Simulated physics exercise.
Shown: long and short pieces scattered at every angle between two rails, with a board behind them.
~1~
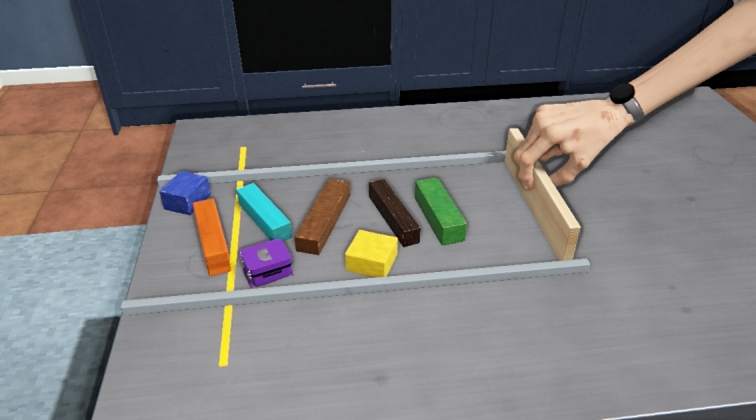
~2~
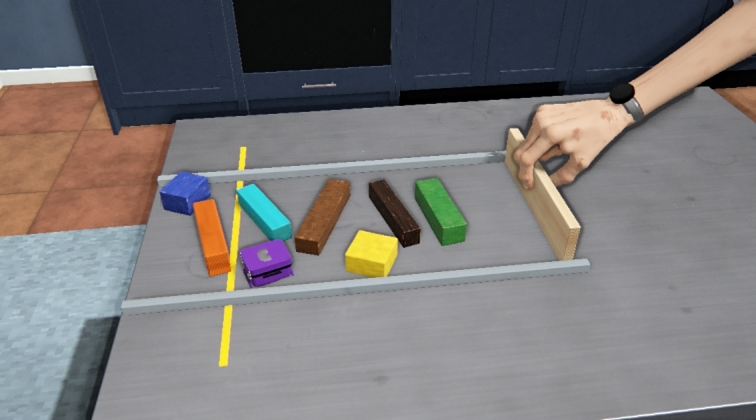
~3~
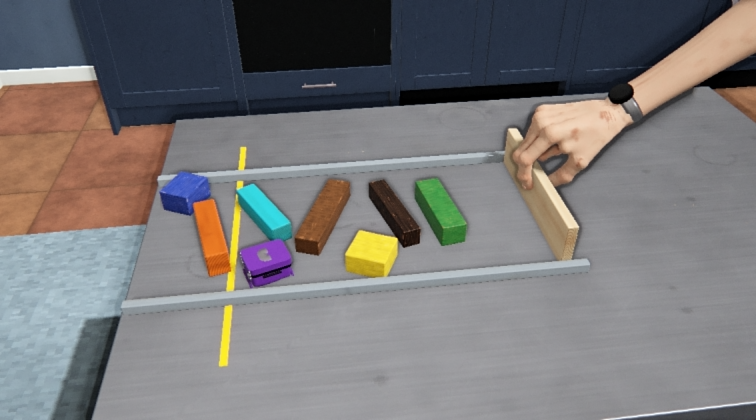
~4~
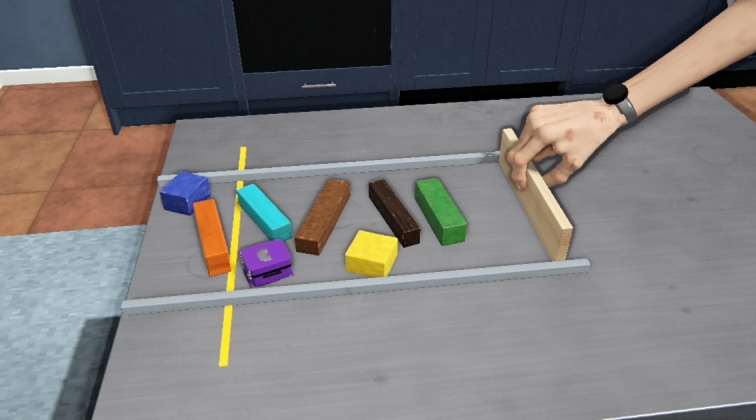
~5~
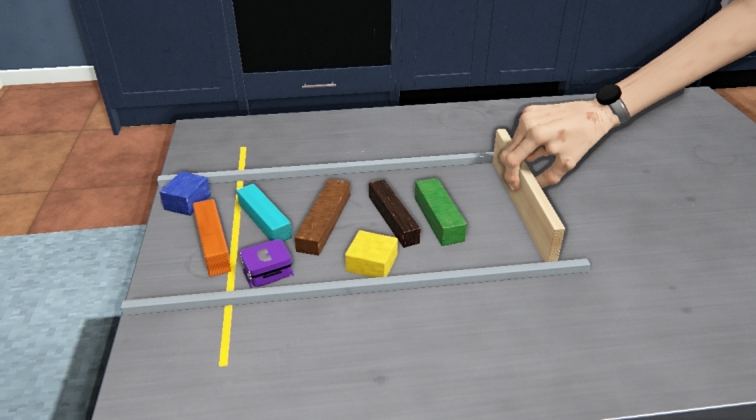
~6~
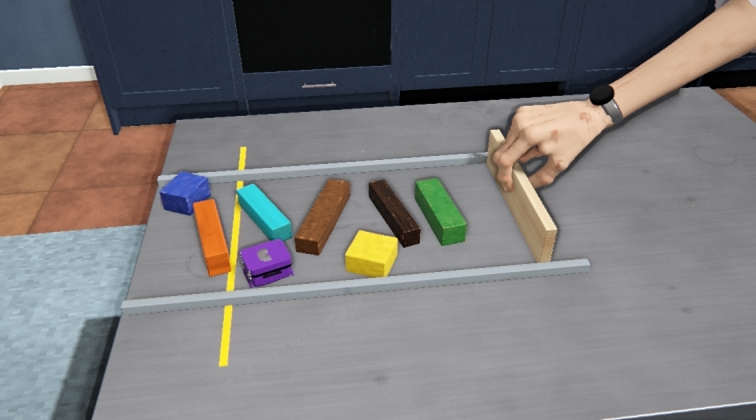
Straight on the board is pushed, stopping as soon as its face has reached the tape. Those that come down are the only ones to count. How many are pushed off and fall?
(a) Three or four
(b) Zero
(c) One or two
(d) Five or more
One or two.
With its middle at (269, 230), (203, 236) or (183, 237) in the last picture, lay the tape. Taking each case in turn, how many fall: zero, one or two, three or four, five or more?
For each place: Not one; 3 or 4; at least five.
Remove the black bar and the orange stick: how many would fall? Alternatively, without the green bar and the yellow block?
That gives 0 for the first pair taken away and 0 for the second.
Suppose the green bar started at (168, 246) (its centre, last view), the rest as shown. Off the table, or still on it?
Lab note: Started there, it ends up below.
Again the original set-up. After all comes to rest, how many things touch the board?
Count: 2.
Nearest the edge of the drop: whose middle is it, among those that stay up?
It's the turquoise stick that ends up nearest.
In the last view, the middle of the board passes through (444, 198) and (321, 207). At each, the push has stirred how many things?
By then 1, and later 6.
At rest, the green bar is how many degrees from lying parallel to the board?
It comes to around 0 degrees.
Soon after, none off yet; blue block at rest near (186, 193); orange stick at rest near (211, 236); turquoise stick at rest near (263, 213).
In the end, the number that fall off is one or two; gone, orange stick and blue block.
